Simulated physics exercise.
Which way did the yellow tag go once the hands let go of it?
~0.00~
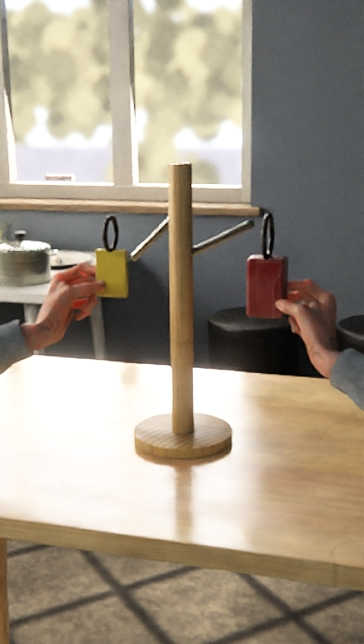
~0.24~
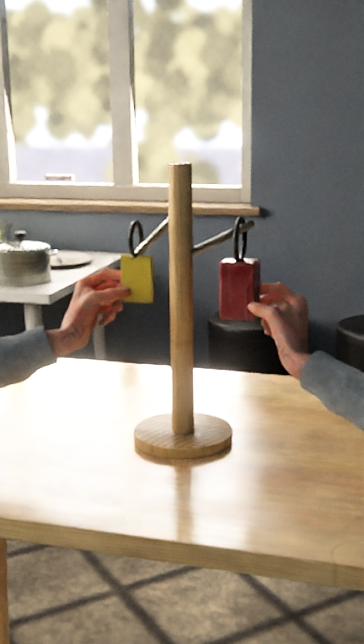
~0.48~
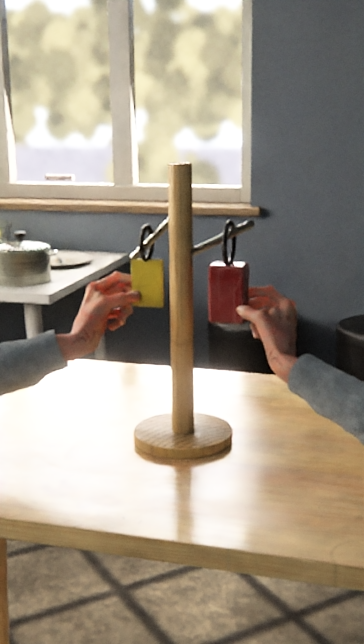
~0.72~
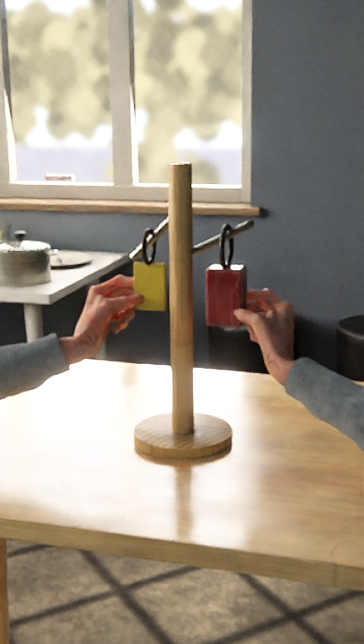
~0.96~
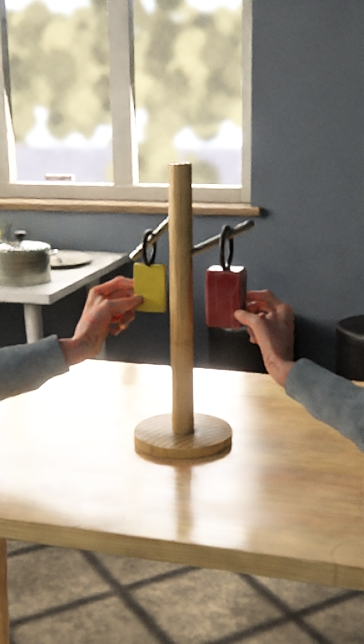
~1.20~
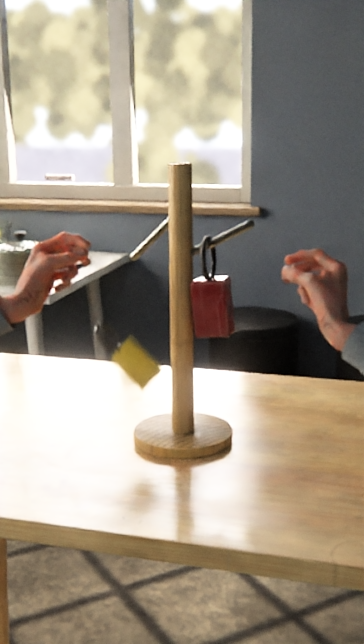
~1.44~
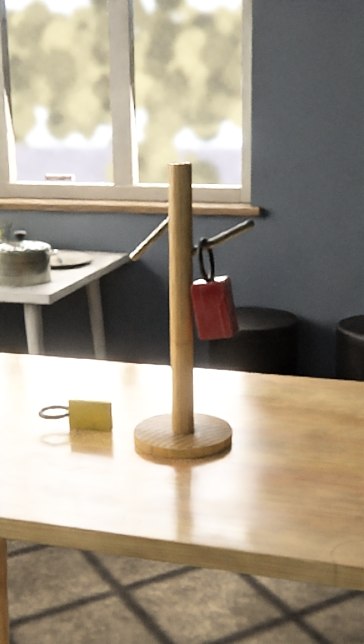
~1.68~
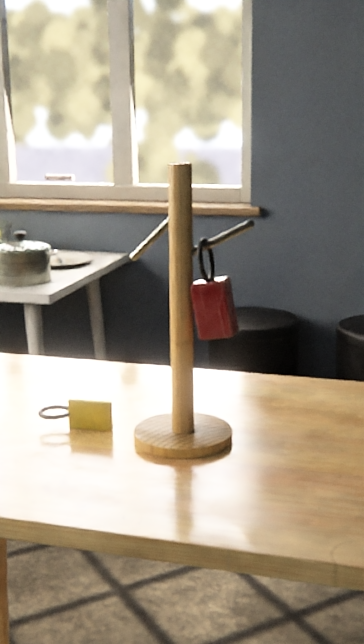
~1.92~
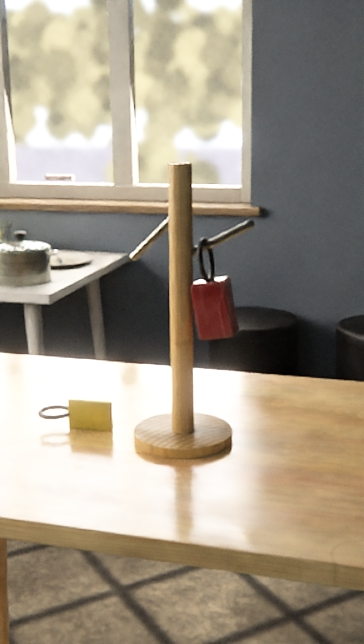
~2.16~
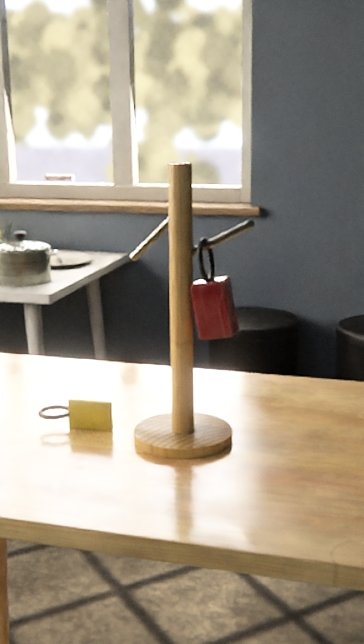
The yellow tag moved down, dropping from the stand onto the table and ending up to the left of the base.
